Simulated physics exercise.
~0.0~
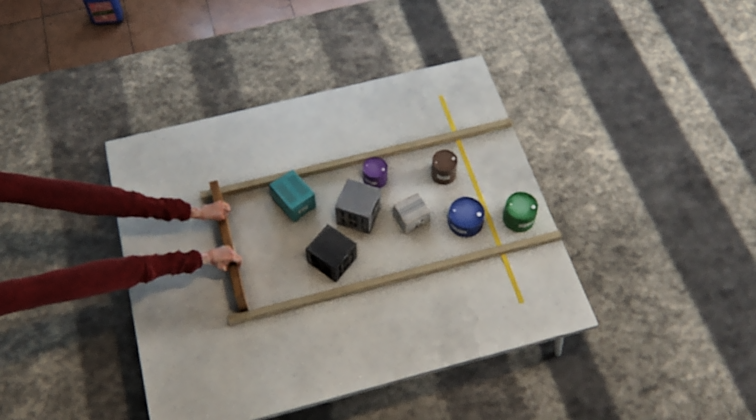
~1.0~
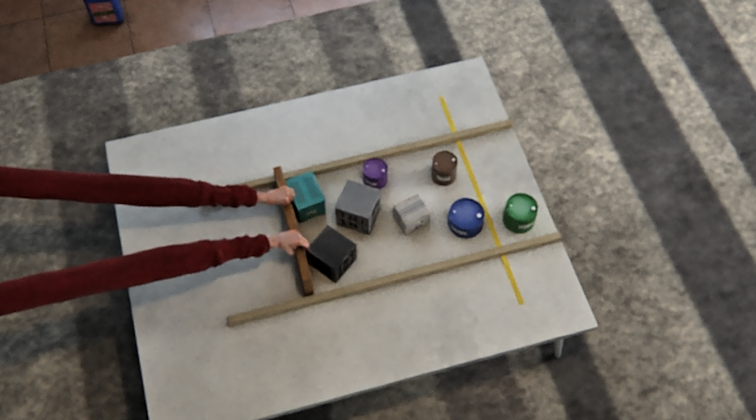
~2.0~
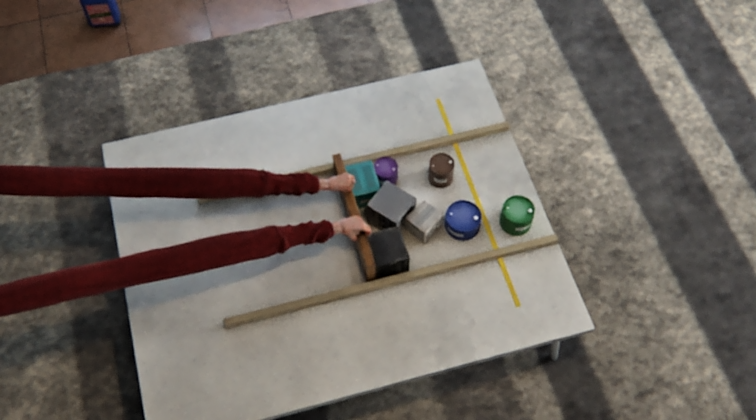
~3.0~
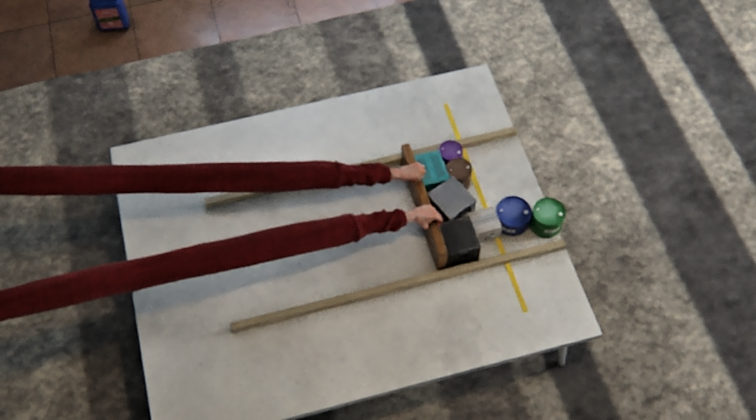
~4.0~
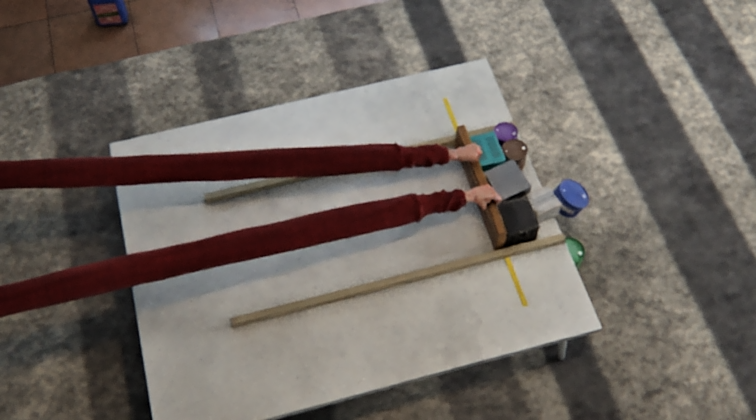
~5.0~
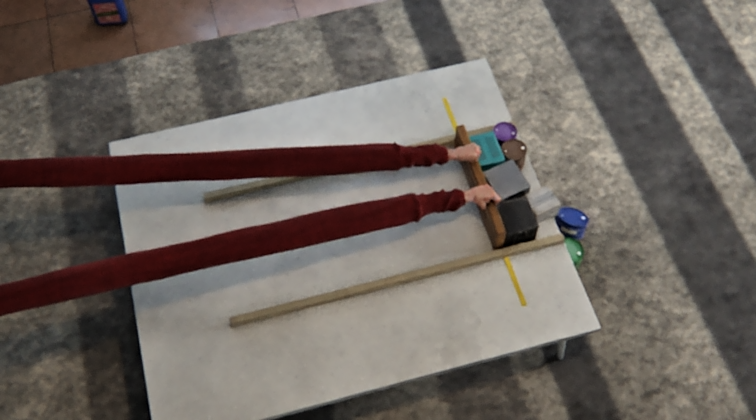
The clip opens on a pale raised table where two red-sleeved arms hold a wooden plank upright behind scattered boxes and rounded canisters, between two wooden rails. The hands push the plank right, reaching the turquoise box first and then gathering the black, grey and white ones. The bunched load slides on toward the yellow tape, nudging the purple, brown, blue and green canisters along. As the plank passes the tape and halts, the blue and green canisters go over the right edge and drop. The boxes and the purple and brown canisters stay crowded near the brink.
